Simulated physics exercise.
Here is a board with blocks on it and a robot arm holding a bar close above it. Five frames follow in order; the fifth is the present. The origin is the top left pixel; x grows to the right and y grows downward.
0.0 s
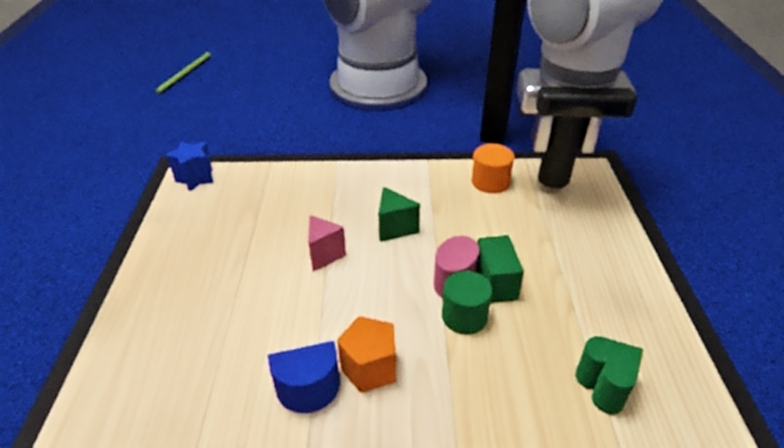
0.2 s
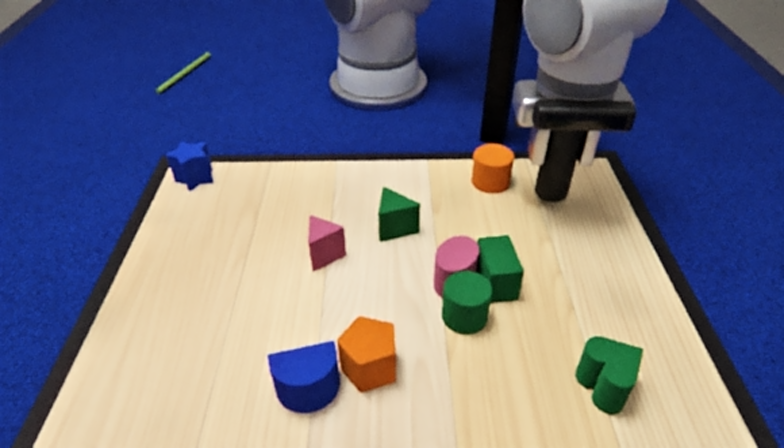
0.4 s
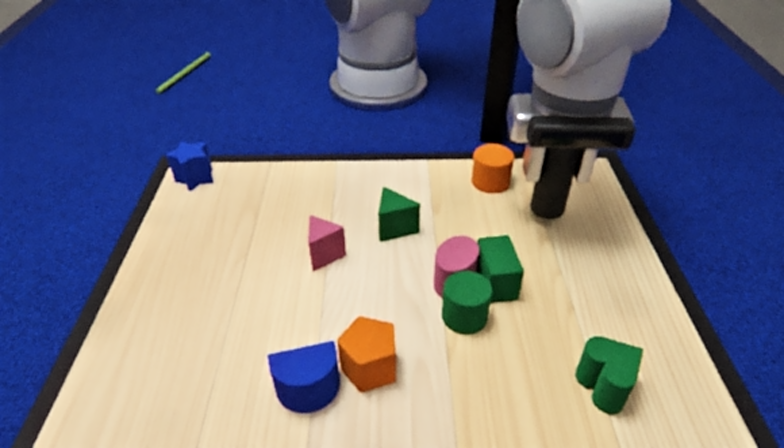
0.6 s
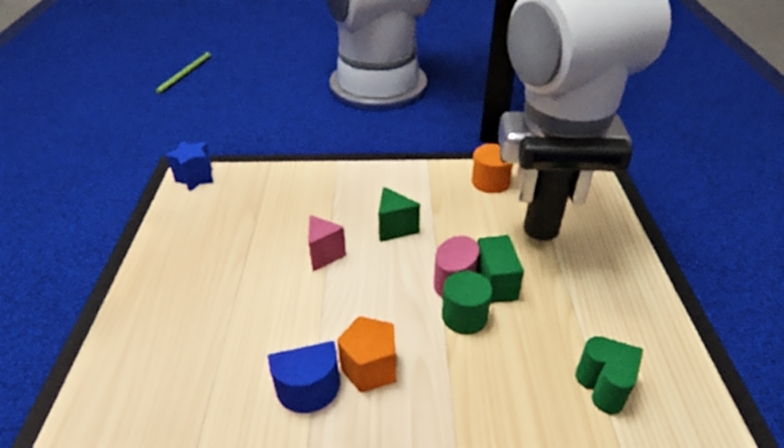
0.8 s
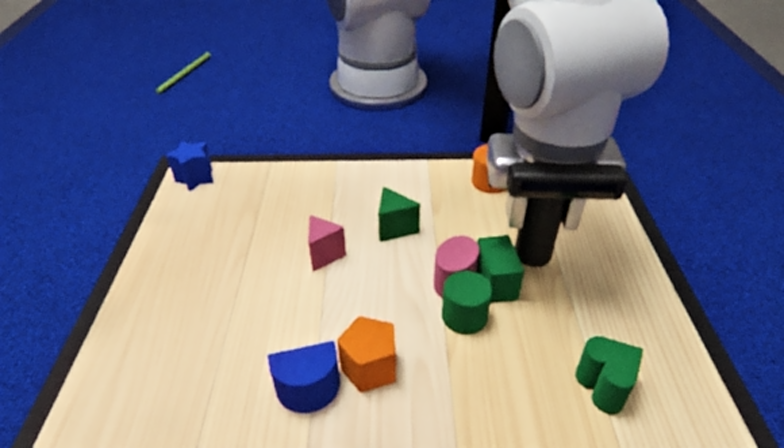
Robot arm moving a black bar slowly down the right side of a wooden board, beside a still cluster of colourful blocks.
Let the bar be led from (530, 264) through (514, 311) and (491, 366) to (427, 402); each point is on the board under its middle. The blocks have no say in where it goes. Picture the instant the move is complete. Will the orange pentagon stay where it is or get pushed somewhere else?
At the end of the path, it will still be in place.
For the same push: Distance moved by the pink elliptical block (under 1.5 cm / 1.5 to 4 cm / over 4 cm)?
It will move less than 1.5 cm.
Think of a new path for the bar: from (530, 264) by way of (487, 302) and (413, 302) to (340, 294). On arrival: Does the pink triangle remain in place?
No
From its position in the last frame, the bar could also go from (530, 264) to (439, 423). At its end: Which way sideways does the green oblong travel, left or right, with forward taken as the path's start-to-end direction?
That block drifts right.
What follows on the original path. One third of the way, bar (516, 301); pink elliptical block (450, 253); green circular block (458, 292); green oblong (487, 261), turned 30° clockwise.
Two thirds of the way, bar (492, 357); pink elliptical block (450, 253); green circular block (458, 292); green oblong (487, 261), turned 30° clockwise.
At the end, bar (428, 392); orange pentagon in place; pink elliptical block (450, 253); green circular block (458, 292); green oblong (487, 261), turned 30° clockwise.
